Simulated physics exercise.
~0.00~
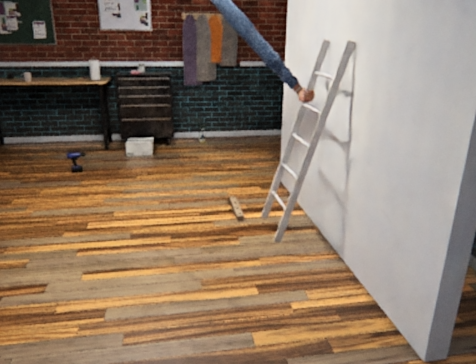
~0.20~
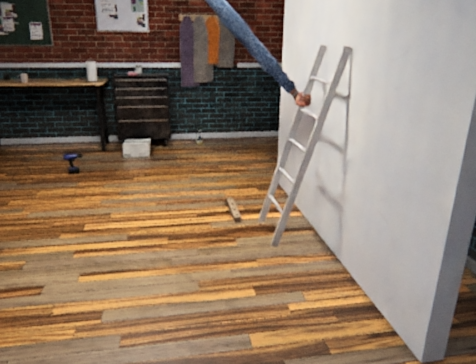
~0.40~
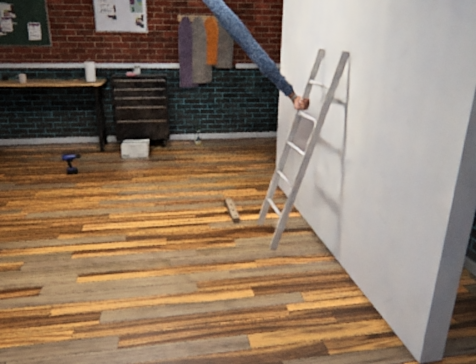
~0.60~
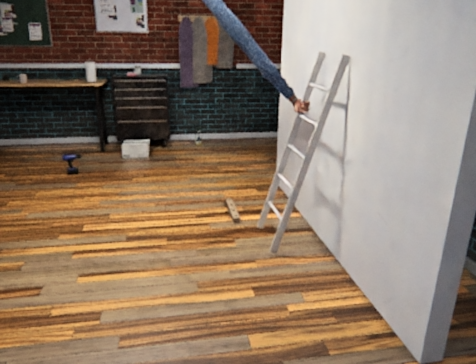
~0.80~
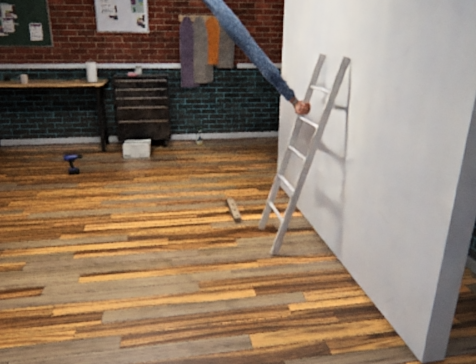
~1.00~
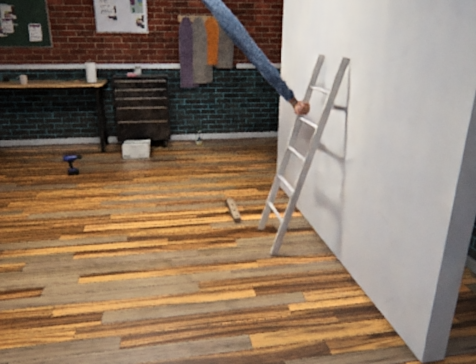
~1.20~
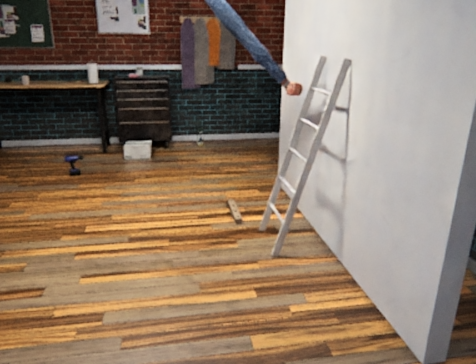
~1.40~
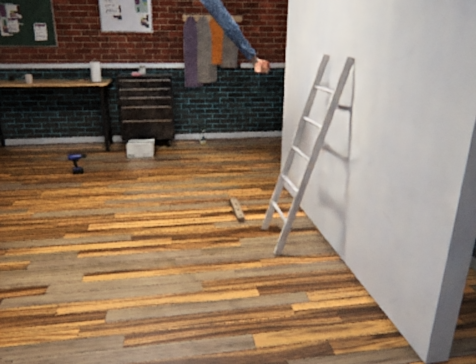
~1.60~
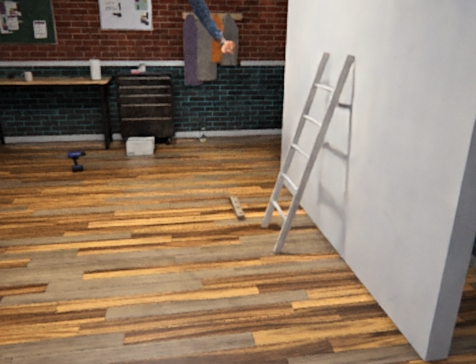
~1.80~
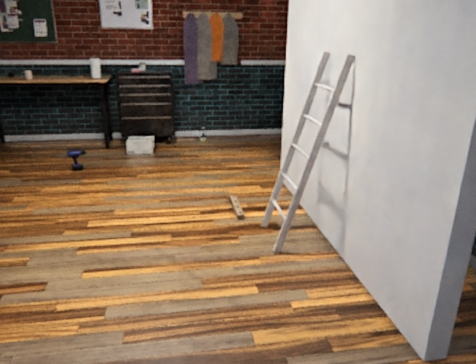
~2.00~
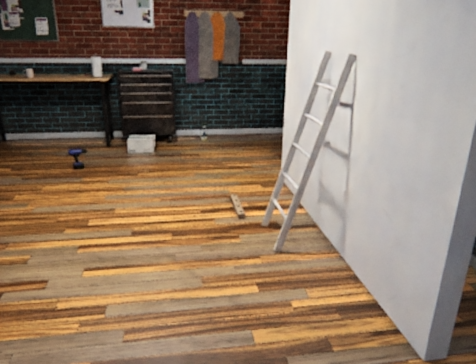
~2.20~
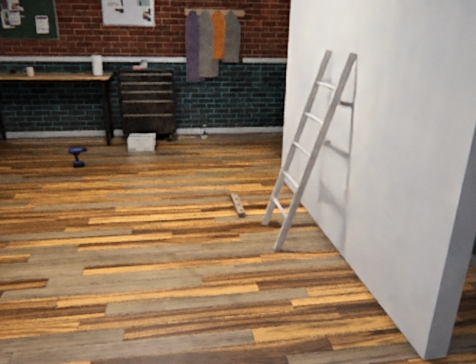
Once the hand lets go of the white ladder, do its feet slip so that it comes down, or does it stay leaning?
The white ladder stays leaning against the pale wall after the hand lets go, and its feet do not slide away.
The clip opens on a workshop with a wooden plank floor, a brick wall at the back, and a white ladder slanted toward a pale wall on the right. An arm in a blue sleeve reaches in from the top and holds the ladder near its upper rungs, while a short strip of wood lies on the floor close to its feet. The hand steadies the ladder for a while, shifting it only slightly. Then the fingers let go, and the arm draws back up and to the left until it leaves the view. The ladder stays leaning against the wall, still upright at the end.
